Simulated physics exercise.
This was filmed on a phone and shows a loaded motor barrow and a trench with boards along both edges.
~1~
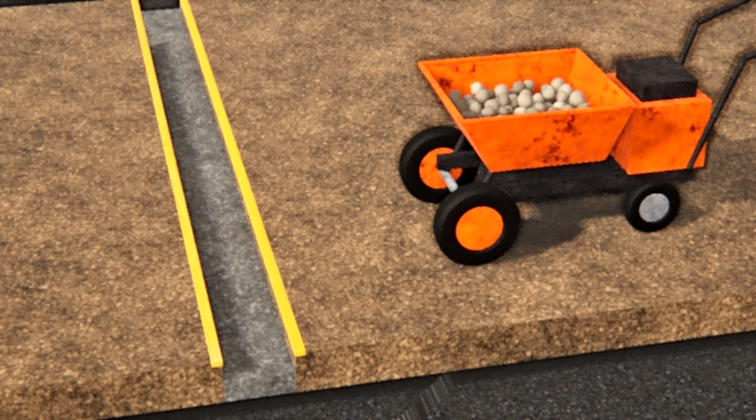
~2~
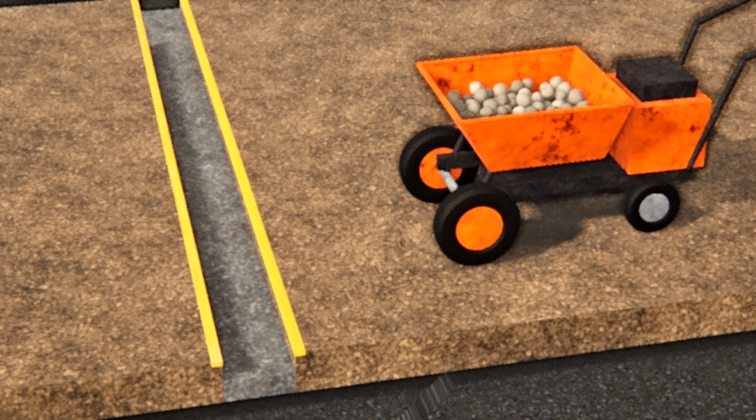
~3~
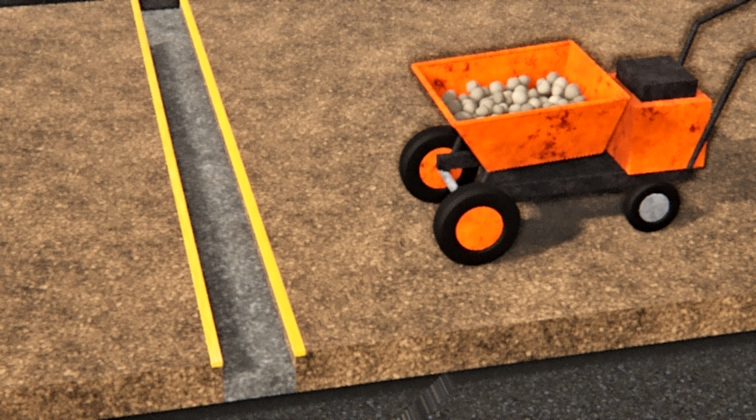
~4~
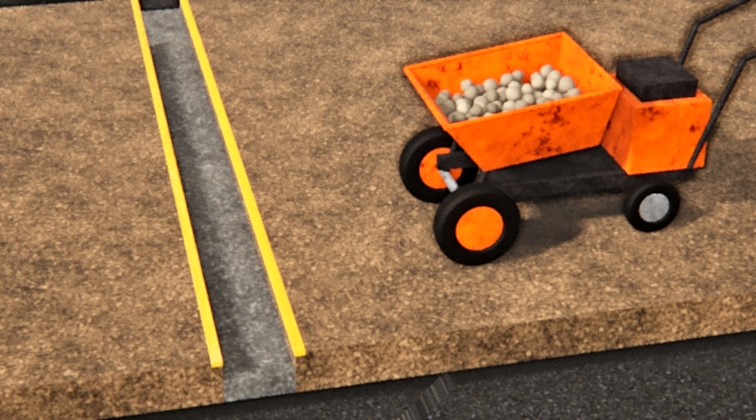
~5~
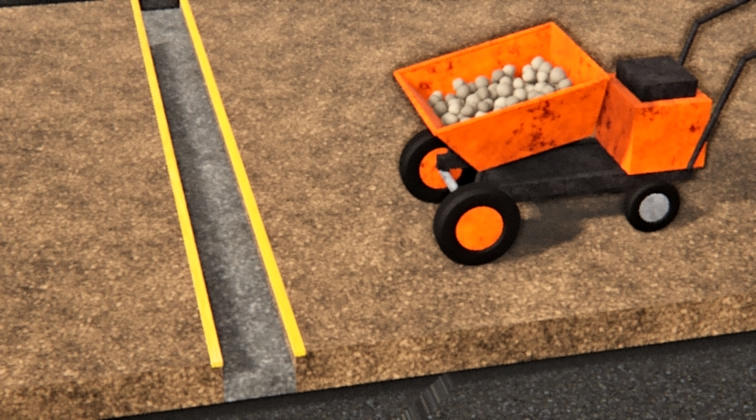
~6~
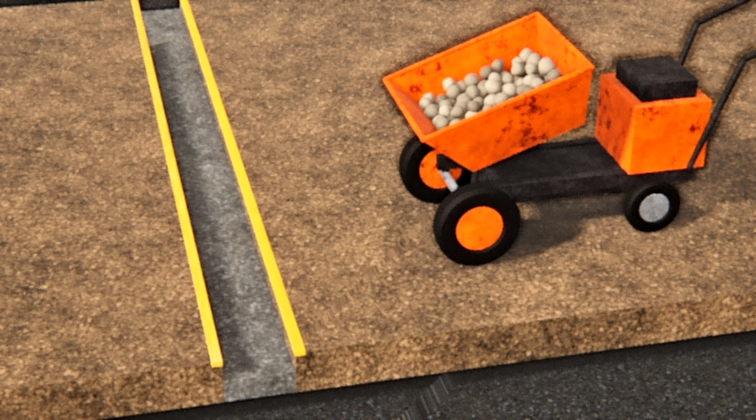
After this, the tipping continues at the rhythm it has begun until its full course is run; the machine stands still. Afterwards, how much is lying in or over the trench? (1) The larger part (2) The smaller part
The smaller part.
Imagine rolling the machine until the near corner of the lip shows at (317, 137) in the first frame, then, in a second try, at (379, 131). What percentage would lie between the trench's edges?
20 % then 90 %.
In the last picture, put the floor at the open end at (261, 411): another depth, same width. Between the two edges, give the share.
I'd say roughly 30 in a hundred.
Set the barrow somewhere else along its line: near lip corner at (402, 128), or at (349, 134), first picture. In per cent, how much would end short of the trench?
About 20 %, then 0 %.
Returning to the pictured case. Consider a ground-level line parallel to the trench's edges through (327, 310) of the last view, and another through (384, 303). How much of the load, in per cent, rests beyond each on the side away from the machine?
Estimate, first then second: 60 %, 100 %.
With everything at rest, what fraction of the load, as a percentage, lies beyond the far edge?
Result: Some 0 % of the load.
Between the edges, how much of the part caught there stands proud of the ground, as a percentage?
My best guess is some 0 per cent.
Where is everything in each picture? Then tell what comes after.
Lip of the skip near (463, 123), level; top of the load near (525, 100), river pebbles; first edge of the trench near (288, 314); far edge near (208, 324), the trench under half as wide as the skip, and shallow for its width, in the first frame.
Lip of the skip near (461, 123), level; top of the load near (524, 99), in the second frame.
Lip of the skip near (455, 125), tipped barely; top of the load near (549, 109), in the third frame.
Lip of the skip near (447, 128), tipped a little; top of the load near (543, 104), in the fourth frame.
Lip of the skip near (436, 133), tipped a little; top of the load near (542, 88), in the fifth frame.
Lip of the skip near (424, 140), tipped clearly; top of the load near (543, 89); first edge of the trench near (288, 314); far edge near (208, 324), in the sixth frame.
Shortly afterwards, skip tipped steeply; the whole lot in the skip.
Next, skip tipped right over; the bulk in the skip; near a quarter short of the trench; only a few falling.
Some moments later, skip tipped right over; a little in the skip; near two thirds short of the trench; near a quarter in or heaped over the trench.
In the end, skip tipped right over; only a few in the skip; near two thirds short of the trench; near a third in or heaped over the trench; none at all beyond it.
